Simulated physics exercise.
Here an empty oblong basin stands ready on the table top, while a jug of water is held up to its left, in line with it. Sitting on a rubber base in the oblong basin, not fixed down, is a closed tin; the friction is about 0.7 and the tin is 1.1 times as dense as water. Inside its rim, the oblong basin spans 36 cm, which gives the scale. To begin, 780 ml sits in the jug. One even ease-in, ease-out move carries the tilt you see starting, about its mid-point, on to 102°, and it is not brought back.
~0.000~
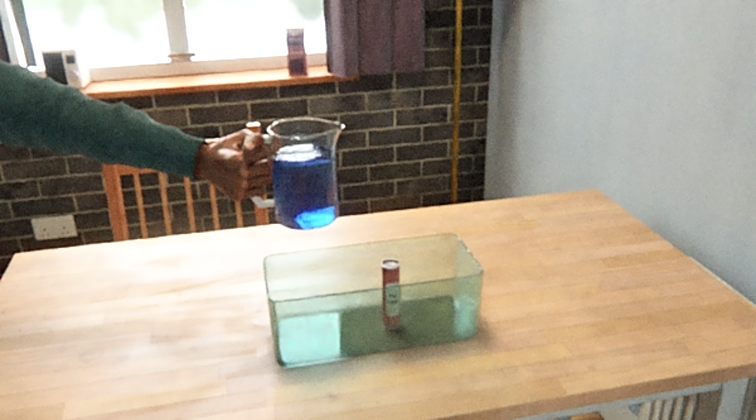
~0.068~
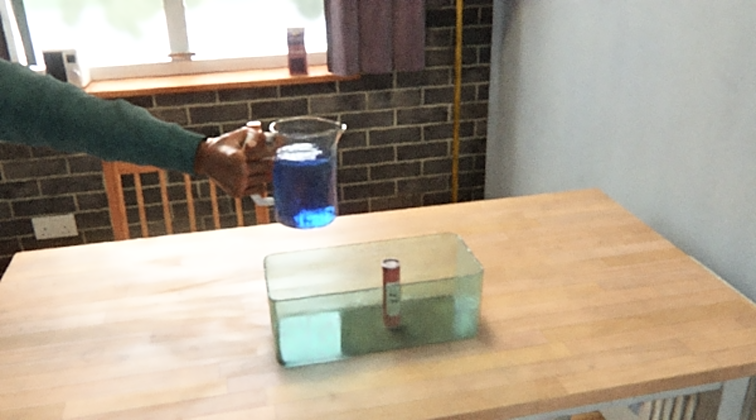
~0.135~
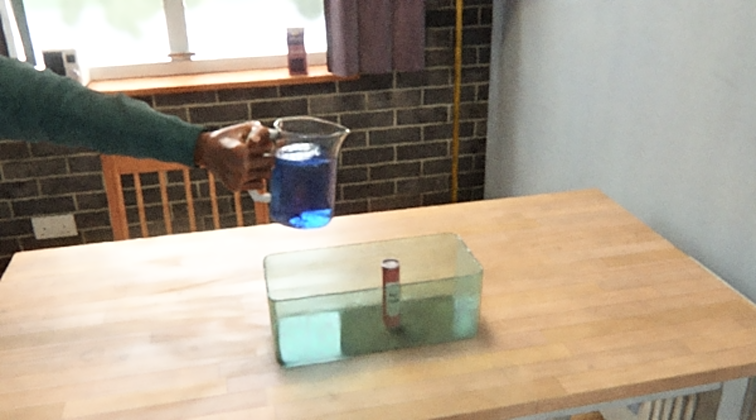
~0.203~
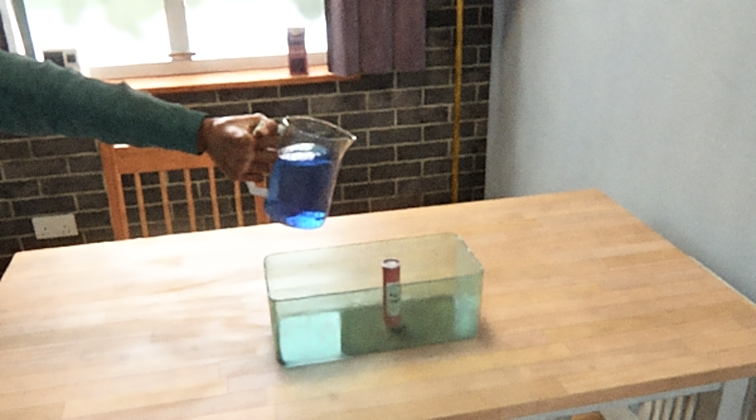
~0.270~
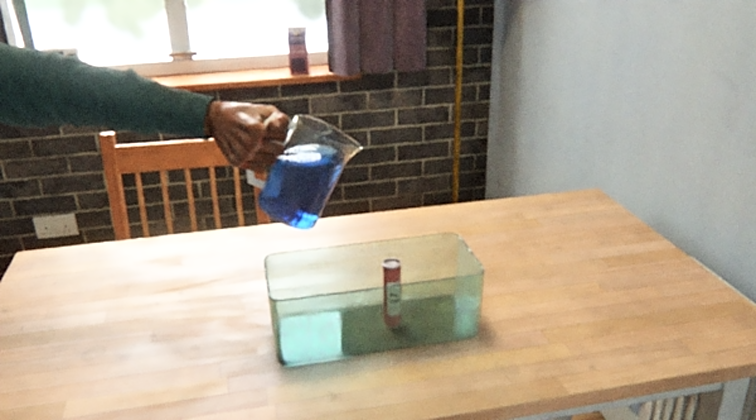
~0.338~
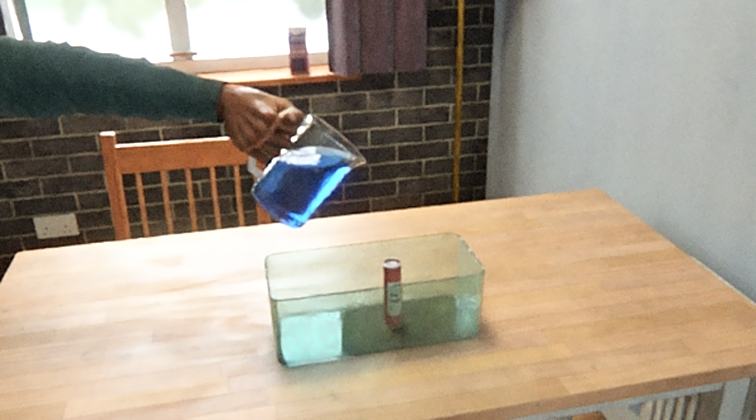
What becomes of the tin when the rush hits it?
The tin stays upright.
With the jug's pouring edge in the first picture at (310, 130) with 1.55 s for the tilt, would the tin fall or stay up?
Result: Tin tipped over.
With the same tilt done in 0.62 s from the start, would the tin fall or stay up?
Outcome - the tin stays erect.
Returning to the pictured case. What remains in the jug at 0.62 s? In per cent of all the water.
Roughly 74 %.
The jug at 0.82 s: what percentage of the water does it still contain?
30 in a hundred, give or take.
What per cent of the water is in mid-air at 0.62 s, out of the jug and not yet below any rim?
Some 20 per cent, I reckon.
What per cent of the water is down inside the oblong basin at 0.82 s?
Roughly 44 %.
Then, 0.62 s in, the tilt is 93° and 75 per cent is still to pour; the tin stands where it began.
Then, 0.82 s in, the tilt is 102° and 31 per cent is still to pour; the tin stands where it began.
Then, 1.03 s in, the tilt is 102° and 9 per cent is still to pour; the tin stands where it began.
Then, 1.26 s in, the tilt is 102° and 2 per cent is still to pour; the tin stands where it began.
Finally, the tin stands where it began.
